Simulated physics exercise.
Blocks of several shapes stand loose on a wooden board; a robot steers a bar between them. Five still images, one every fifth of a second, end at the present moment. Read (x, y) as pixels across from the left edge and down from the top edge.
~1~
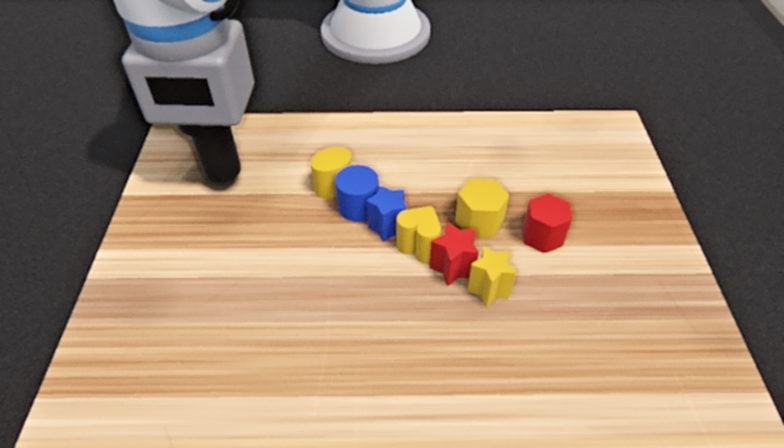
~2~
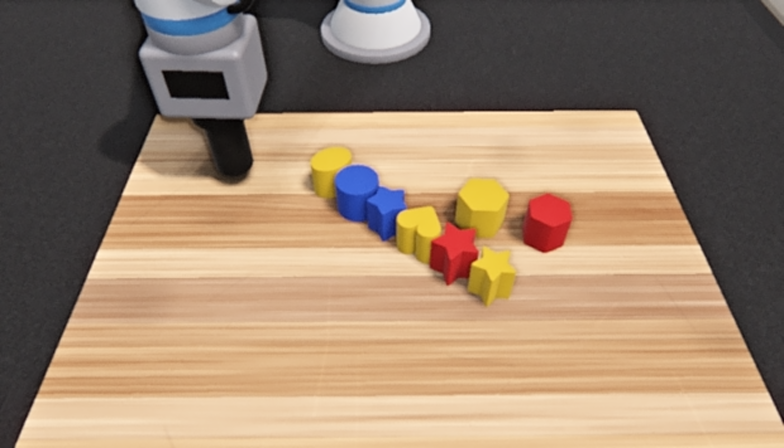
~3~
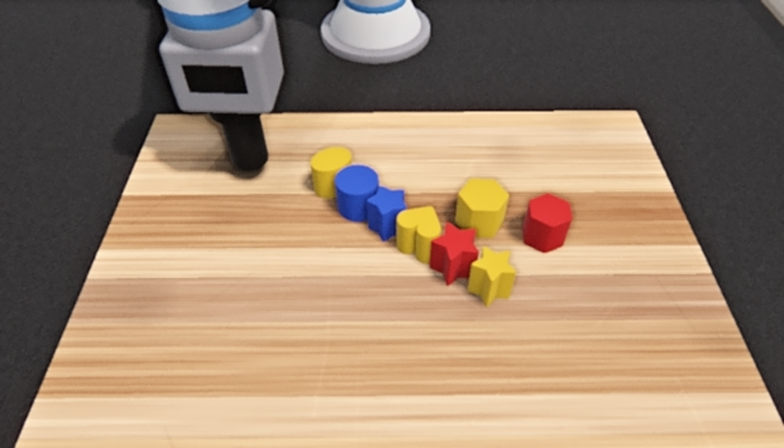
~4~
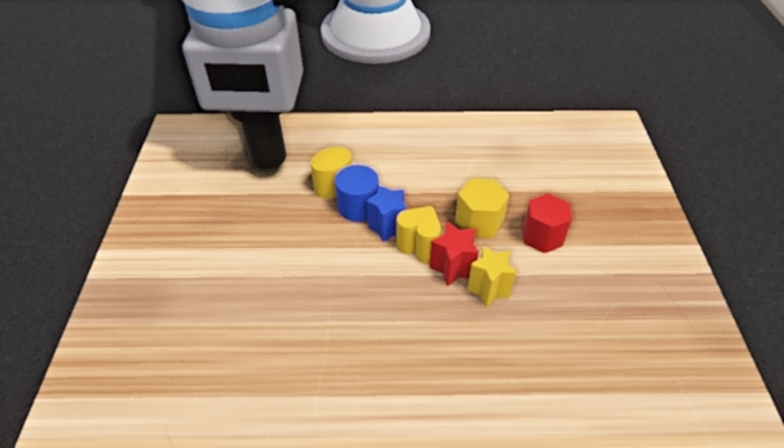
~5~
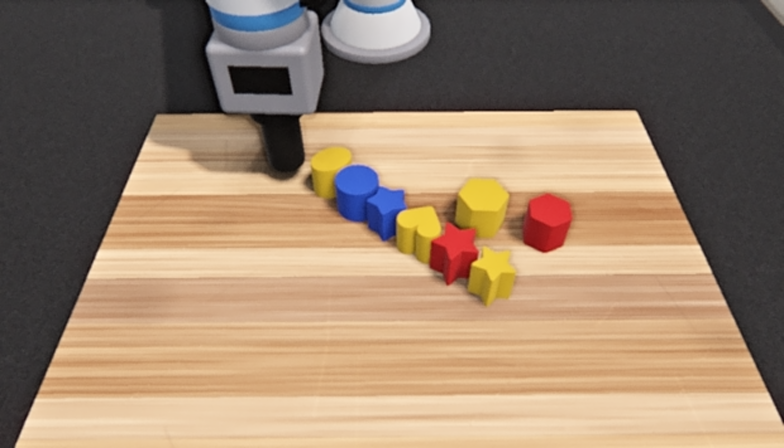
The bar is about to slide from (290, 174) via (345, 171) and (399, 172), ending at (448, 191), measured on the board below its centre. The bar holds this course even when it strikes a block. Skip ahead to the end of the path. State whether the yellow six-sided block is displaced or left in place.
That block stands still.
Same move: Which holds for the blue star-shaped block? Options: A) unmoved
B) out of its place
My answer is option B.
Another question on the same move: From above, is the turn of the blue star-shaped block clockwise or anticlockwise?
The turn is clockwise.
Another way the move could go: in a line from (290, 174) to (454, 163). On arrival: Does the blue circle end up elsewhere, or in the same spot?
By the end it has moved.
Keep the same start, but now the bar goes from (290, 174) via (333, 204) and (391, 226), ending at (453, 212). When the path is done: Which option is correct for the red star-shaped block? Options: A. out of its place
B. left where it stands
A.
On the path given first. One third of the way, bar at (344, 158); yellow oval block at (364, 162), turned 30° clockwise; blue circle at (378, 187); blue star-shaped block at (400, 209), turned 20° clockwise; yellow heart at (428, 233).
Two thirds of the way, bar at (399, 159); yellow oval block at (406, 170), turned 90° clockwise; blue circle at (391, 197); blue star-shaped block at (399, 226), turned 45° clockwise; yellow heart at (425, 245), turned 35° anticlockwise.
At the end, bar at (449, 179); yellow oval block at (431, 188), turned 165° clockwise; blue circle at (390, 202); blue star-shaped block at (393, 234), turned 35° clockwise; yellow heart at (424, 250), turned 45° anticlockwise; yellow six-sided block not moved.
